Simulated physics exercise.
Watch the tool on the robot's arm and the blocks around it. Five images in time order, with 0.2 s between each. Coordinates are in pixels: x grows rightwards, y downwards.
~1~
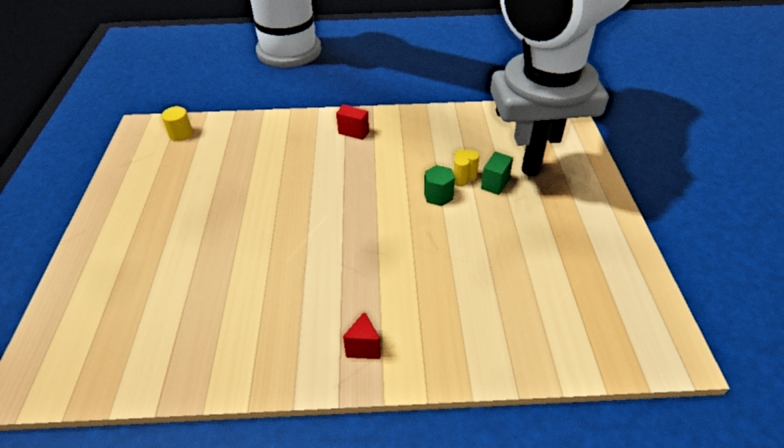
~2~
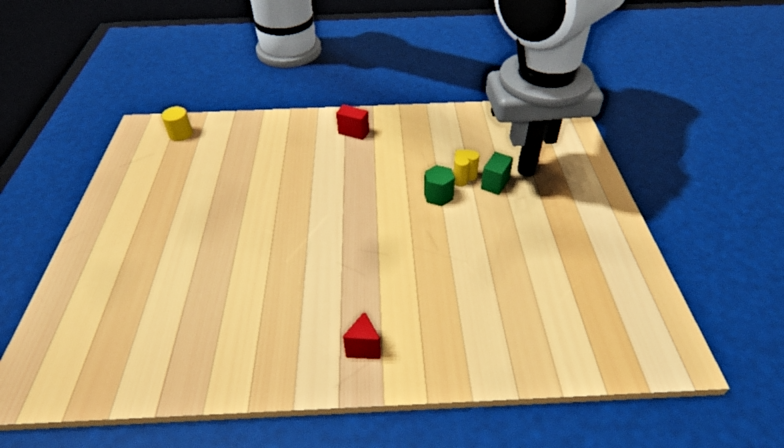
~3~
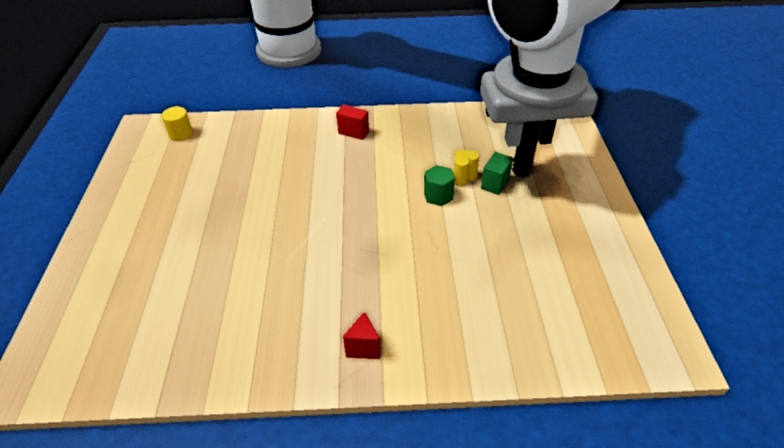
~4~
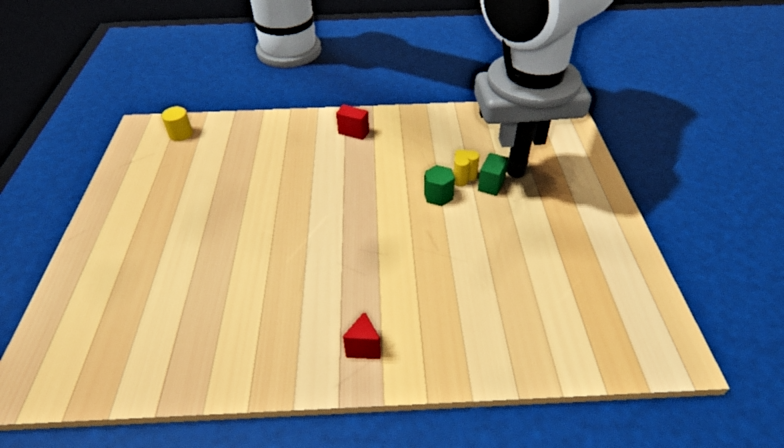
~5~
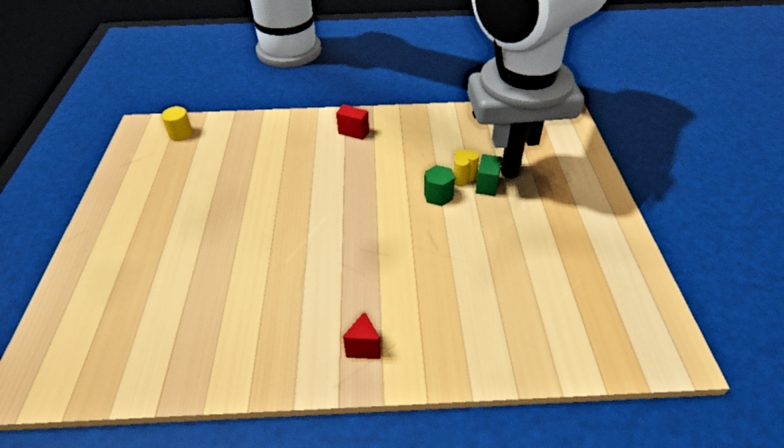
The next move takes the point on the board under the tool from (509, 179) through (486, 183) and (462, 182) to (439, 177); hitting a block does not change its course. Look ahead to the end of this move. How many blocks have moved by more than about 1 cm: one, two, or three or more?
It shifts three blocks or more.
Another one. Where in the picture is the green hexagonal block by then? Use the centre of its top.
The middle of its upper face should be somewhere near (423, 183).
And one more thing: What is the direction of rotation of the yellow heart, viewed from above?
Overhead view: Clockwise.
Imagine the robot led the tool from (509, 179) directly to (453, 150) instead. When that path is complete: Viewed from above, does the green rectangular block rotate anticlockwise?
Yes - that is the case.
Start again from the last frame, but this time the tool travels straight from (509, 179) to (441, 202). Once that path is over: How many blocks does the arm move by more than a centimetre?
My answer is three or more.
What follows on the original path. Halfway along, tool at (475, 177); green hexagonal block at (437, 175); yellow heart at (439, 156), turned 35° clockwise; green rectangular block at (461, 170), turned 30° anticlockwise.
At the end, tool at (440, 171); green hexagonal block at (423, 183), turned 20° anticlockwise; yellow heart at (418, 150), turned 30° clockwise; green rectangular block at (444, 170), turned 75° anticlockwise.
